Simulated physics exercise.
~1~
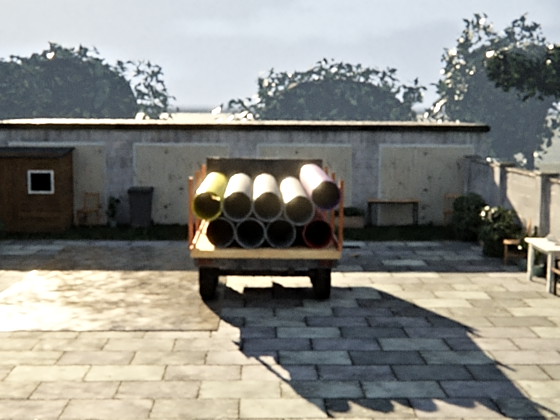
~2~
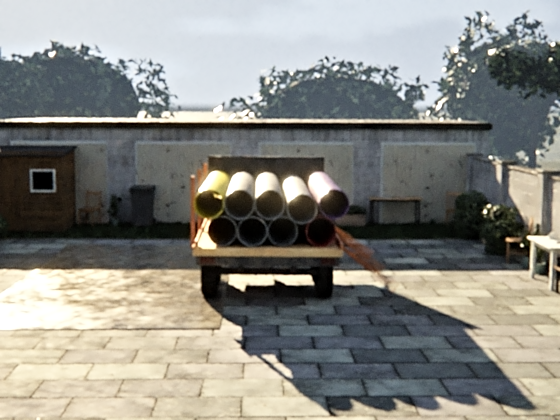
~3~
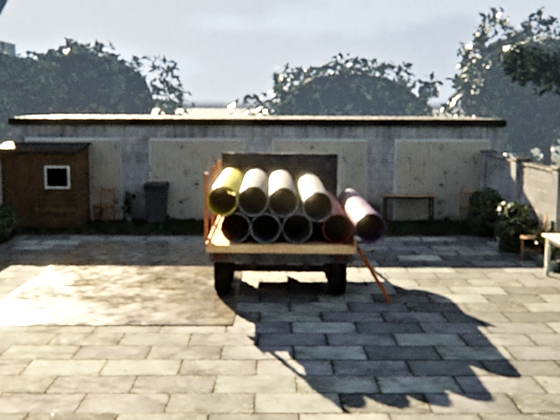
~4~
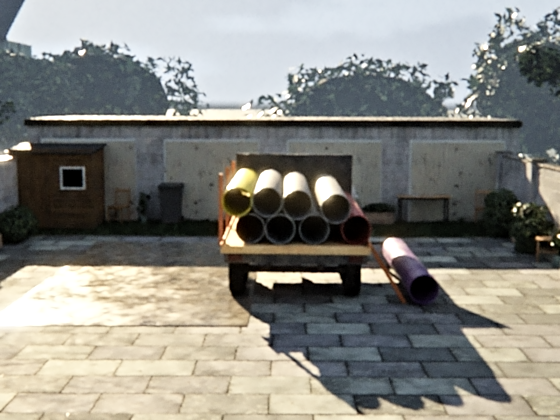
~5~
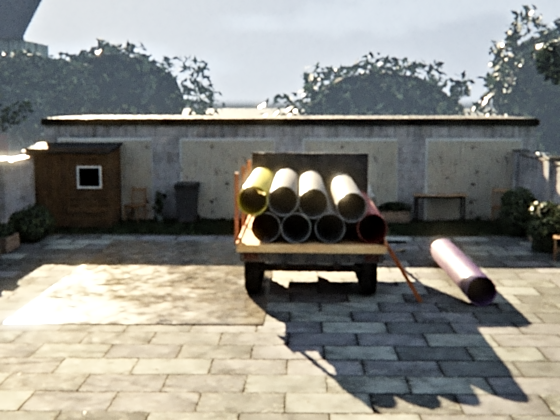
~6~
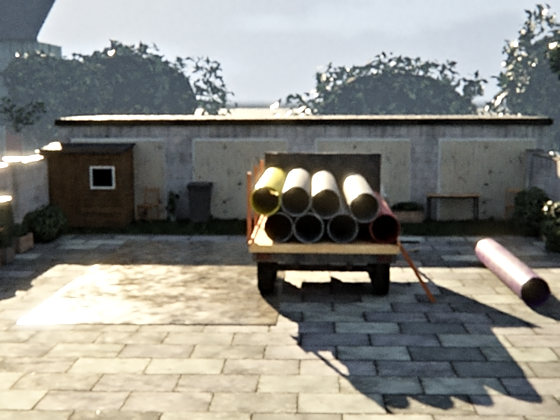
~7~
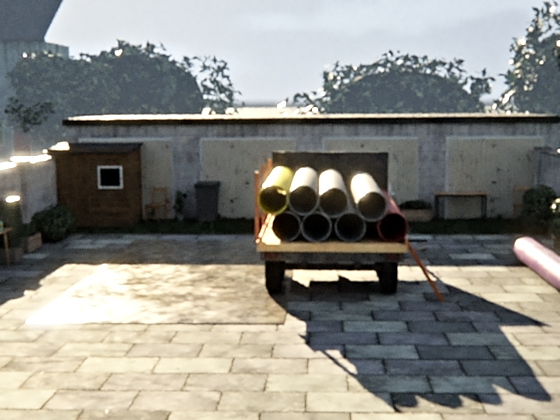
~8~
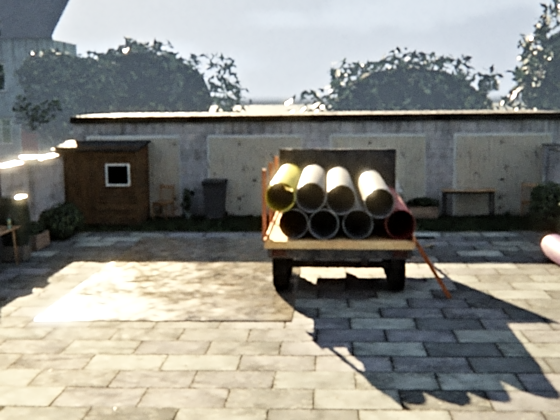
In a sunlit paved yard with a low wall, a small wooden shed and trees beyond, a flat trailer stands with its tail towards the viewer. It carries pipes stacked end-on in two rows, a yellow one at the upper left, a purple one at the upper right and a red one below it. The posts on the right side swing out and down, and the purple pipe slips off that side and drops to the paving. It rolls away to the right as the view shifts left, until only its end shows at the edge. The red pipe shifts slightly but remains on the deck, and the yellow one stays atop the stack.
